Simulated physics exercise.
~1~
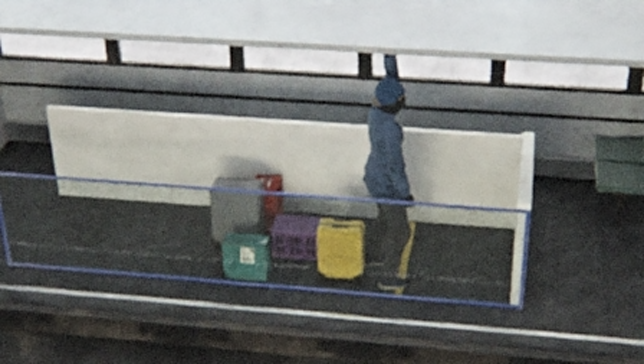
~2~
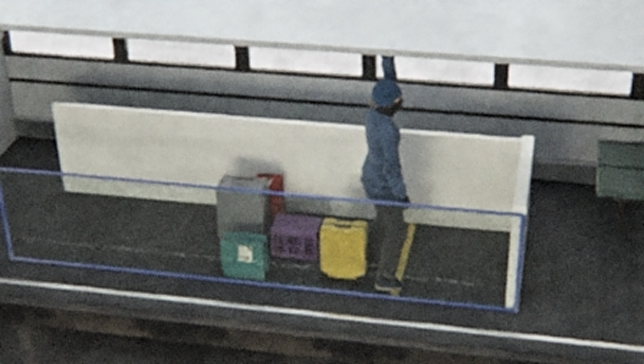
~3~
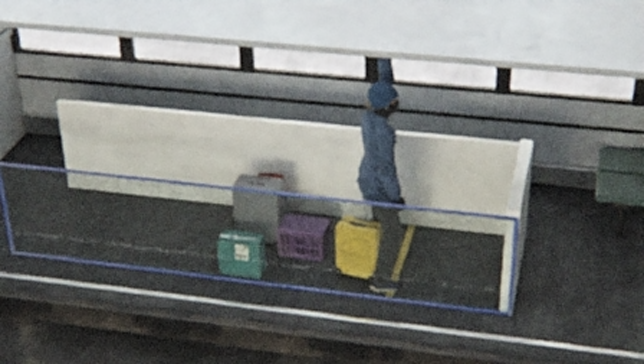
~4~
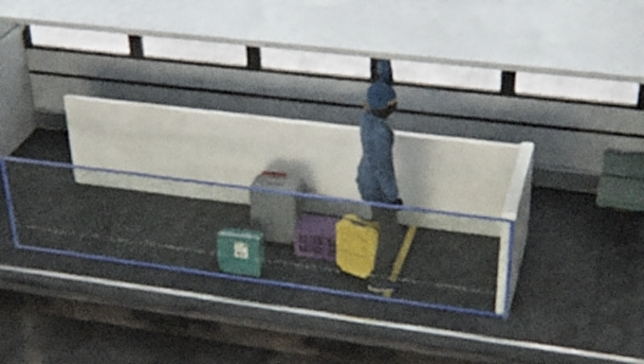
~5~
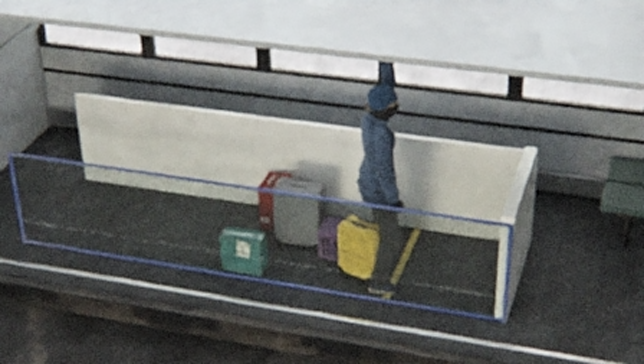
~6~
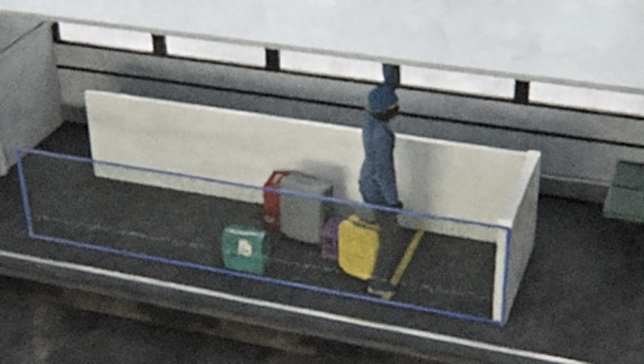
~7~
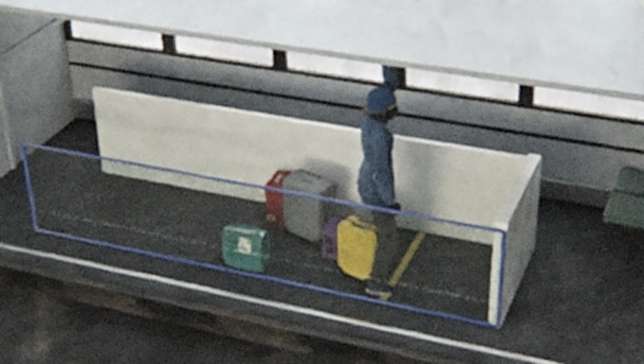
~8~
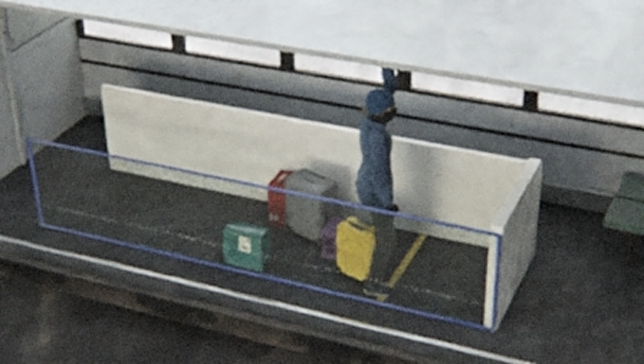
The grey case slid right past the still red pack, and the yellow case and purple crate shifted a little right too, while the teal carton stayed put; all came to rest upright, short of the yellow line beside the standing traveller.
